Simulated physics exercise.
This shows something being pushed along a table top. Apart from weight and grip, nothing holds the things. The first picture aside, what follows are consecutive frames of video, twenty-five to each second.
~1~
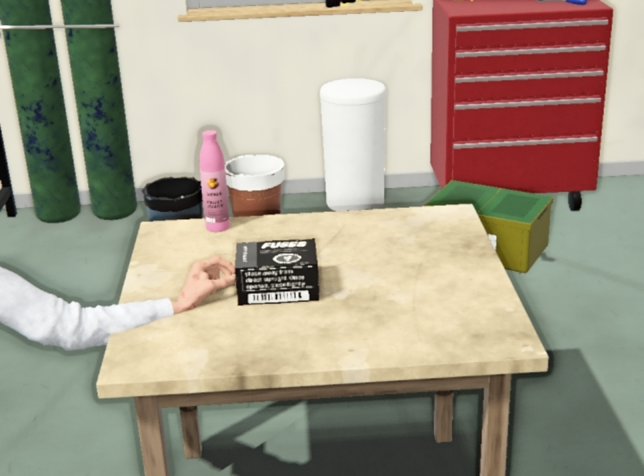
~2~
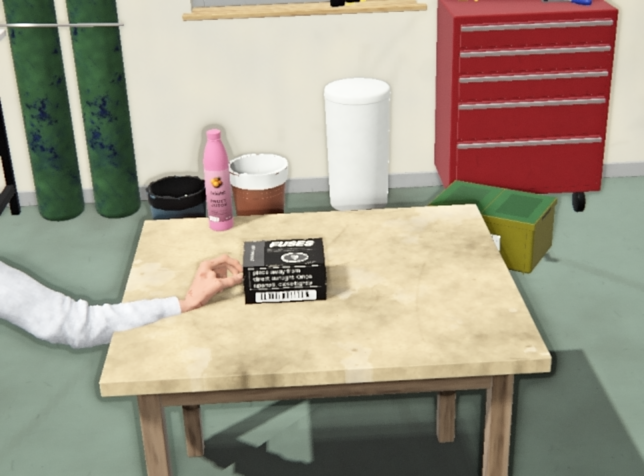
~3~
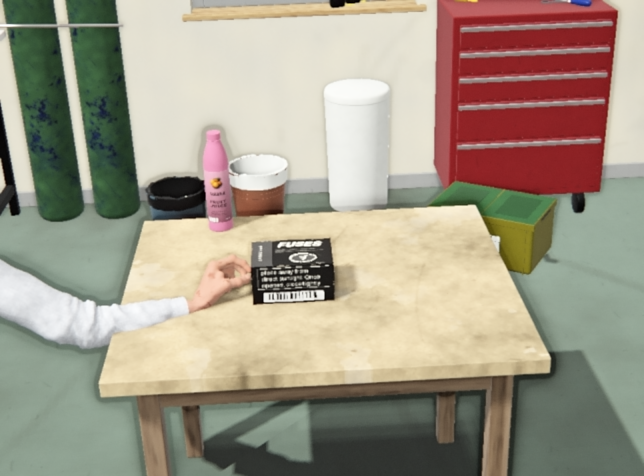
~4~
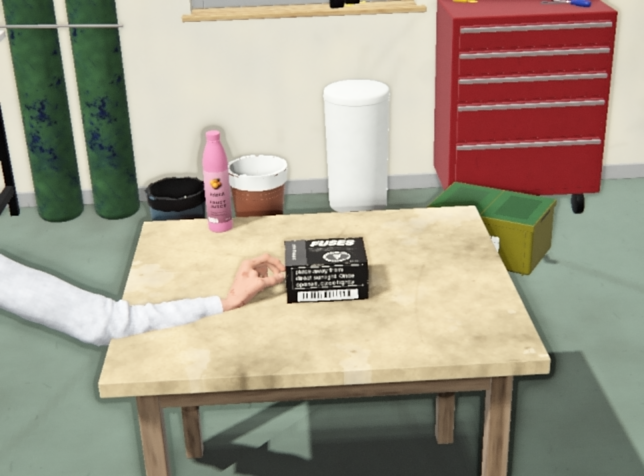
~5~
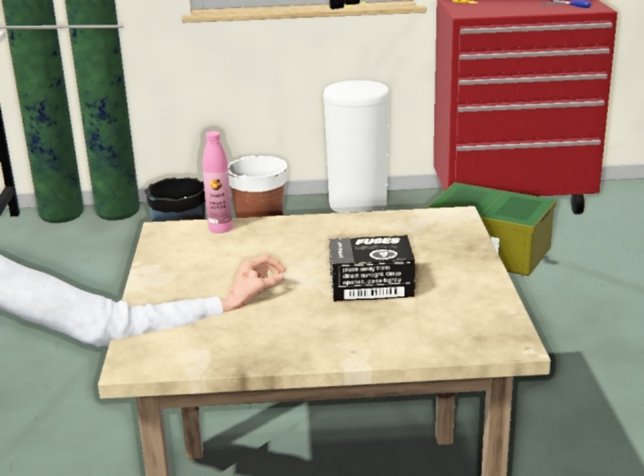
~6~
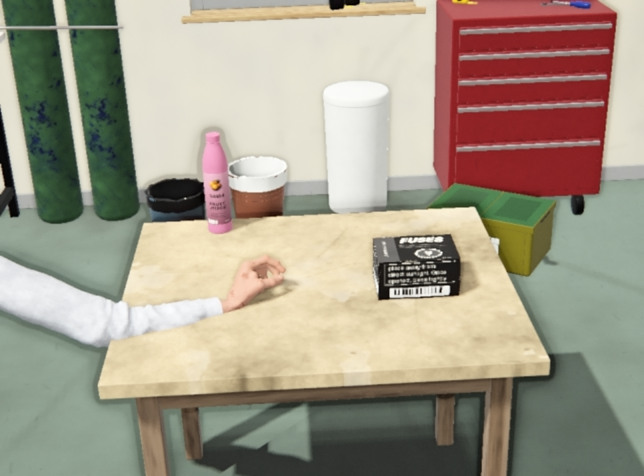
A hand in a white sleeve pushing a black box of fuses rightward across a table, the box sliding on beyond the fingers.
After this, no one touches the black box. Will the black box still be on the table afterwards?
I think it will part with the table.
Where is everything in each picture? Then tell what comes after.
The first picture shows under the hand; black box (277, 272).
The second picture shows under the hand; black box (285, 271).
The third picture shows under the hand; black box (293, 271).
The fourth picture shows black box (326, 270).
The fifth picture shows black box (371, 268) shifted a little.
The sixth picture shows black box (415, 266) shifted about its own width.
Then, 0.30 s on from there, black box now off the table.
Then, 0.50 s on from there, things are still on the move.
In the end, off the table, black box.
